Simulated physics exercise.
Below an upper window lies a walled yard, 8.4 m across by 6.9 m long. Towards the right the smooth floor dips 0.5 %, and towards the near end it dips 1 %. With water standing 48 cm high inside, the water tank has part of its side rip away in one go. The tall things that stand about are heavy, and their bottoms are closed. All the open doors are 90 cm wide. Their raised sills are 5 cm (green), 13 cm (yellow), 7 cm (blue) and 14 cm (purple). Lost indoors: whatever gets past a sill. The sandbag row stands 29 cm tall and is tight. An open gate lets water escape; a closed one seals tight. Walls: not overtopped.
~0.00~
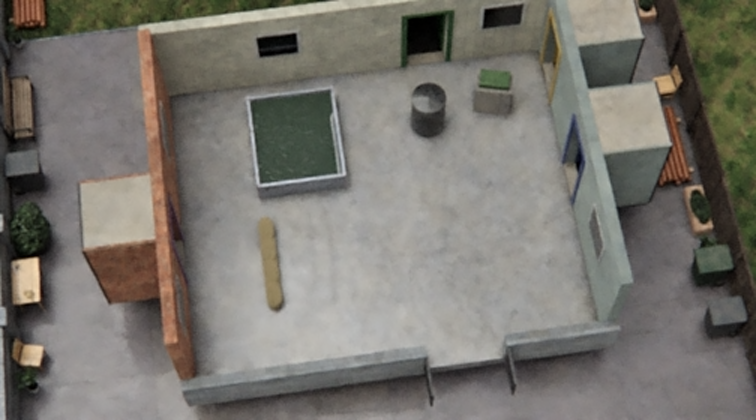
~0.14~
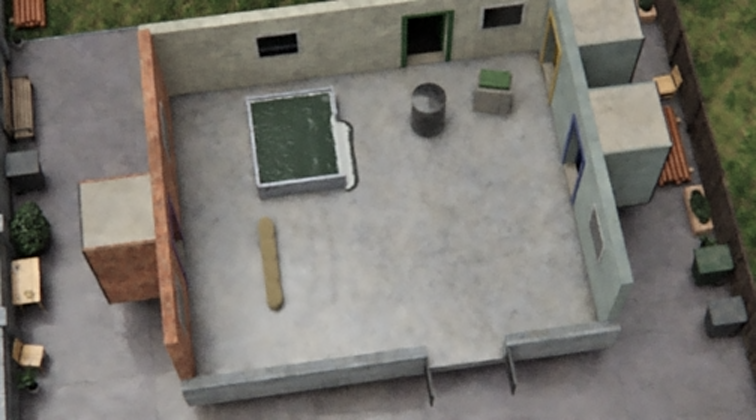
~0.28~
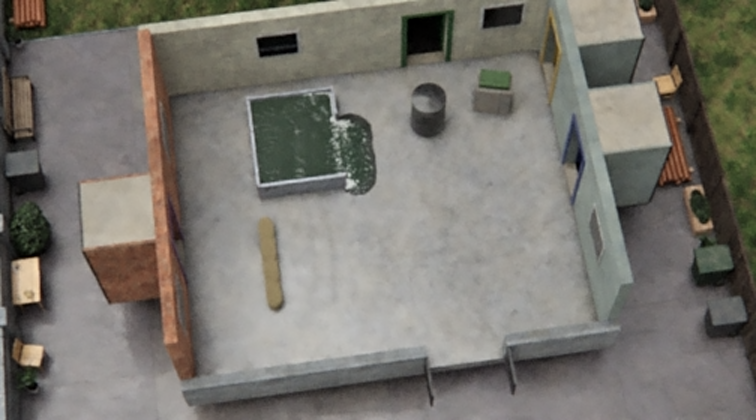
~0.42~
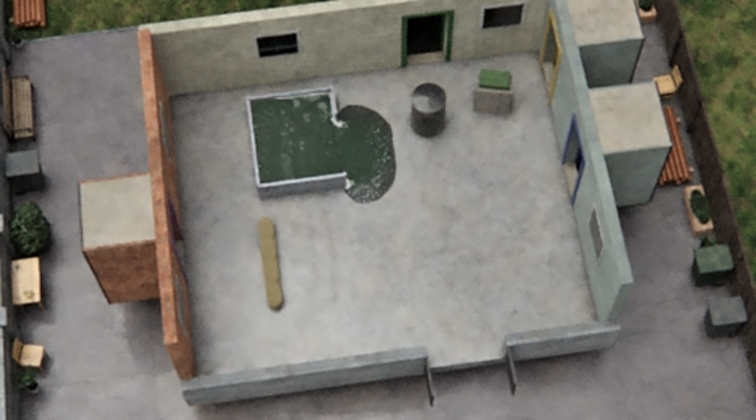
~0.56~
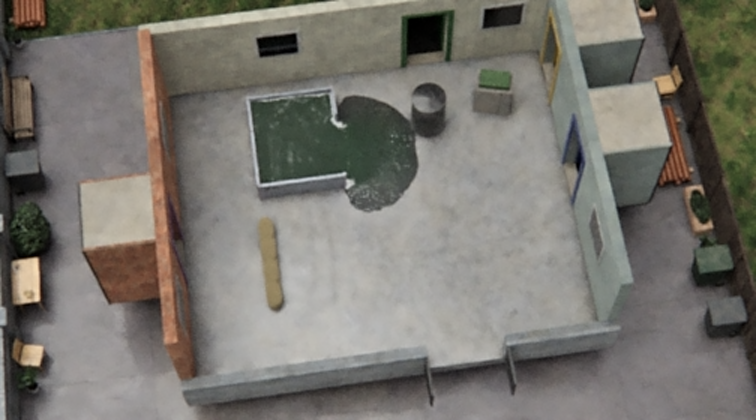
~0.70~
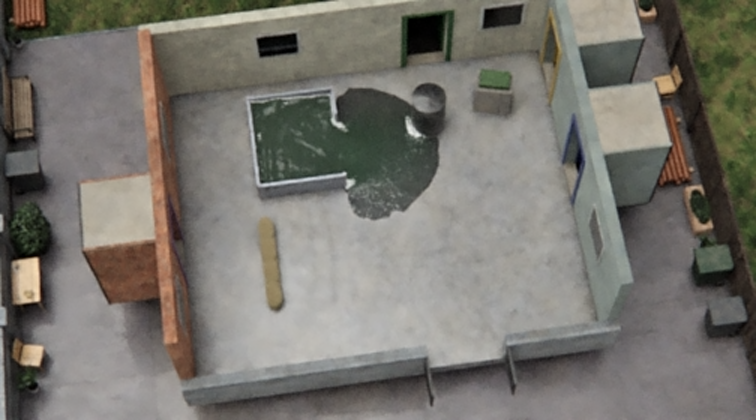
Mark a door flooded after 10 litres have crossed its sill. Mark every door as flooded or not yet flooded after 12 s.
After that time, green door: Flooded; yellow door: Not yet flooded; blue door: Flooded; purple door: Not yet flooded.
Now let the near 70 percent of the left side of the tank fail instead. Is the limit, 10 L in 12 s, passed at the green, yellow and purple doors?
Against that limit: Green under, yellow not over, purple below.
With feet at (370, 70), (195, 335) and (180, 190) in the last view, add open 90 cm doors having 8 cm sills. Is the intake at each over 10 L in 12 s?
Door 1: Lower; door 2: Lower; door 3: Lower.
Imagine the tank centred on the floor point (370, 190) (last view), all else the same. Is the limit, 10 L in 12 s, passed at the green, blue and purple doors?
Compared with that limit, green falls short, blue overshoots and purple falls short.
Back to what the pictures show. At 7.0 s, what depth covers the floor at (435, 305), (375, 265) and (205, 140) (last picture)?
The depths come out at 4, 0 and 0 centimetres, in the order listed.
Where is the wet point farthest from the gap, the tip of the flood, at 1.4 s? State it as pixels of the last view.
That lands around (528, 146) in the last picture.
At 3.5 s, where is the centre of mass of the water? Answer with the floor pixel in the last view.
I'd put it close to (408, 168).
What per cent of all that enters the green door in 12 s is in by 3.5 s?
About 70%.
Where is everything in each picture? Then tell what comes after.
The first frame shows still water, 48 cm deep, in the water tank at (296, 138).
In the second frame, the front is at (353, 186), 0.8 m from the gap at (339, 152); 0.3 m2 of floor is under water; 48 cm left at the back of the water tank.
In the third frame, water pours out at (339, 152) and has run 1.0 m, to (365, 190); typically 8 cm deep outside, 48 cm at the water tank's back.
In the fourth frame, water pours out at (339, 152) and has run 1.3 m, to (381, 121); typically 7 cm deep outside, 48 cm at the water tank's back.
In the fifth frame, the front is at (410, 129), 1.7 m from the gap at (339, 153); 3.1 m2 of floor is under water; 47 cm left at the back of the water tank.
In the sixth frame, the front is at (435, 146), 2.1 m from the gap at (339, 152); 4.1 m2 of floor is under water; 42 cm left at the back of the water tank.
After 1.4 s water covers 15 % of the floor and is deepest (28 cm) near (410, 132); green door not reached, yellow door not reached, blue door not reached, purple door not reached.
After 2.2 s water covers 30 % of the floor and is deepest (24 cm) near (410, 132); green door 11 cm at the sill, 8 L in, yellow door not reached, blue door 13 cm at the sill, 2 L in, purple door not reached.
After 3.5 s water covers 45 % of the floor and is deepest (16 cm) near (565, 201); green door 9 cm at the sill, 36 L in, yellow door 6 cm at the sill, 0 L in, blue door 16 cm at the sill, 60 L in, purple door not reached.
After 7.0 s water covers 55 % of the floor and is deepest (12 cm) near (585, 335); green door 4 cm at the sill, 51 L in, yellow door 7 cm at the sill, 0 L in, blue door 8 cm at the sill, 97 L in, purple door not reached.
After 12.0 s water covers 70 % of the floor and is deepest (10 cm) near (585, 335); green door 2 cm at the sill, 51 L in, yellow door 3 cm at the sill, 0 L in, blue door 5 cm at the sill, 99 L in, purple door not reached.
